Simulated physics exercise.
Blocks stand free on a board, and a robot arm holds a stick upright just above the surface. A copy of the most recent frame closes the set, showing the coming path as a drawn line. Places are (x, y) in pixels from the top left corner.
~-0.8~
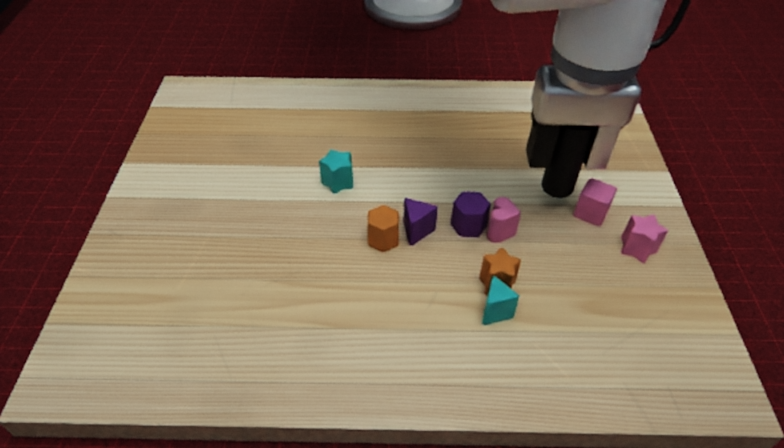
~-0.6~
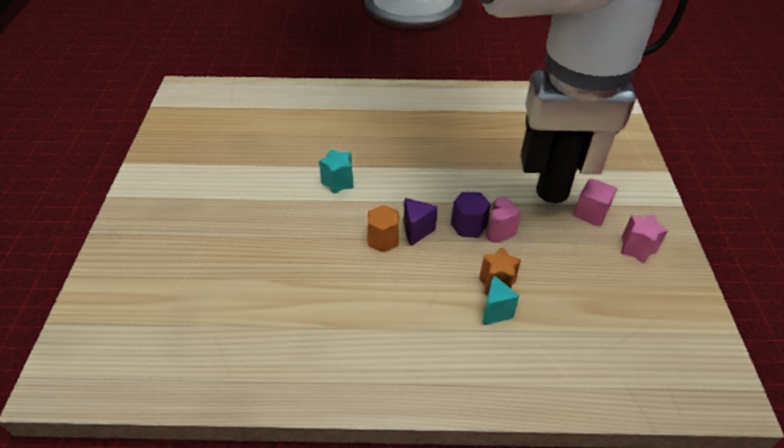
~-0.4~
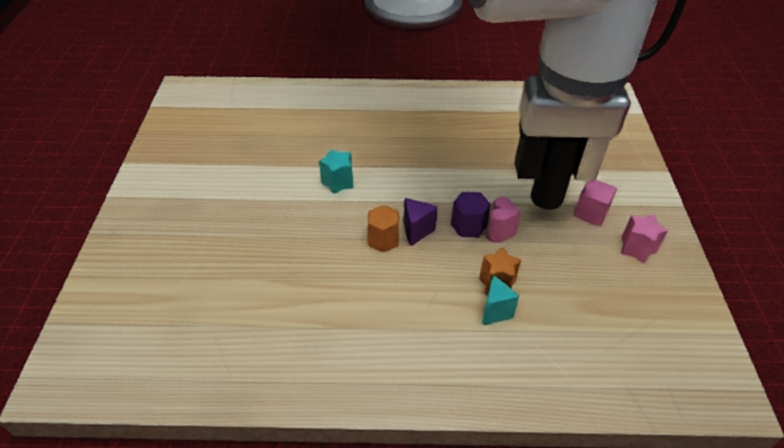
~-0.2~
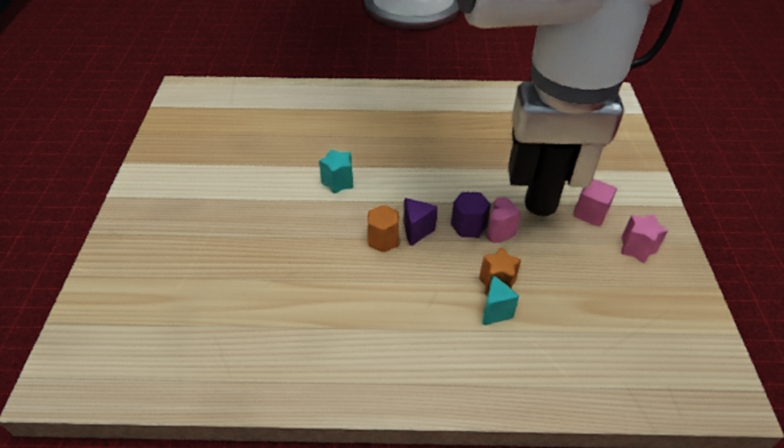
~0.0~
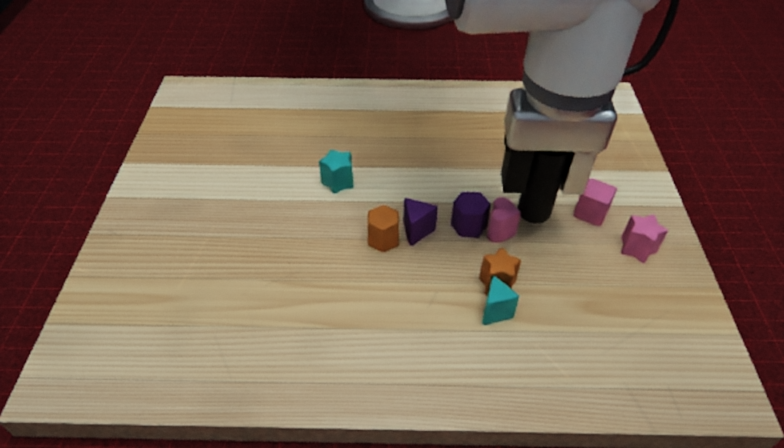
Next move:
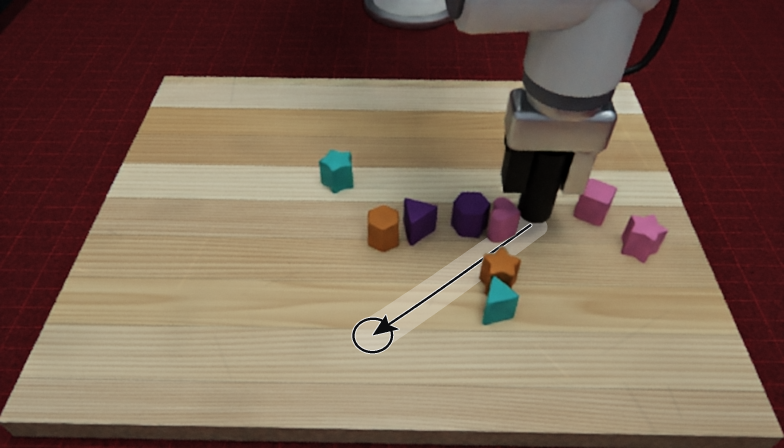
In this clip, a robot arm holding a black stick upright moves slowly left and toward the viewer over a wooden board, nearing a pink heart-shaped block beside a purple hexagon, while all the colored blocks stay still.
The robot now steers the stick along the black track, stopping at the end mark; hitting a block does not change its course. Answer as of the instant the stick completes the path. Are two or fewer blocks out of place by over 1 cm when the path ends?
Yes, I think so.
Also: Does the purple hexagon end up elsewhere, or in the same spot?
It travels a centimetre or more.
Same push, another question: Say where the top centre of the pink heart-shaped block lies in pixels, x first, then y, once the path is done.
I think it will end close to (457, 224).
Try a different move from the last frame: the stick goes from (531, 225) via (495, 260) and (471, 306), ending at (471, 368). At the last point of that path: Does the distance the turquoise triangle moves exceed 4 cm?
Going by the path, yes.
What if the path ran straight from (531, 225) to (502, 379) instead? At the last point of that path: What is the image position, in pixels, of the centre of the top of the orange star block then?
The middle of the upper face of the orange star block will lie at about (487, 277) in the picture.
Path on the board, from (531, 225) to (373, 335).
The first path, step by step. One third of the way, stick at (485, 247); purple hexagon at (456, 202), turned 45° clockwise; pink heart-shaped block at (460, 223), turned 65° clockwise.
Two thirds of the way, stick at (432, 284); purple hexagon at (456, 202), turned 45° clockwise; turquoise triangle at (503, 295); orange star block at (498, 264), turned 30° anticlockwise; pink heart-shaped block at (457, 224), turned 75° clockwise.
At the end, stick at (372, 324); purple hexagon at (456, 202), turned 45° clockwise; turquoise triangle at (503, 295); orange star block at (498, 264), turned 30° anticlockwise; pink heart-shaped block at (457, 224), turned 75° clockwise.
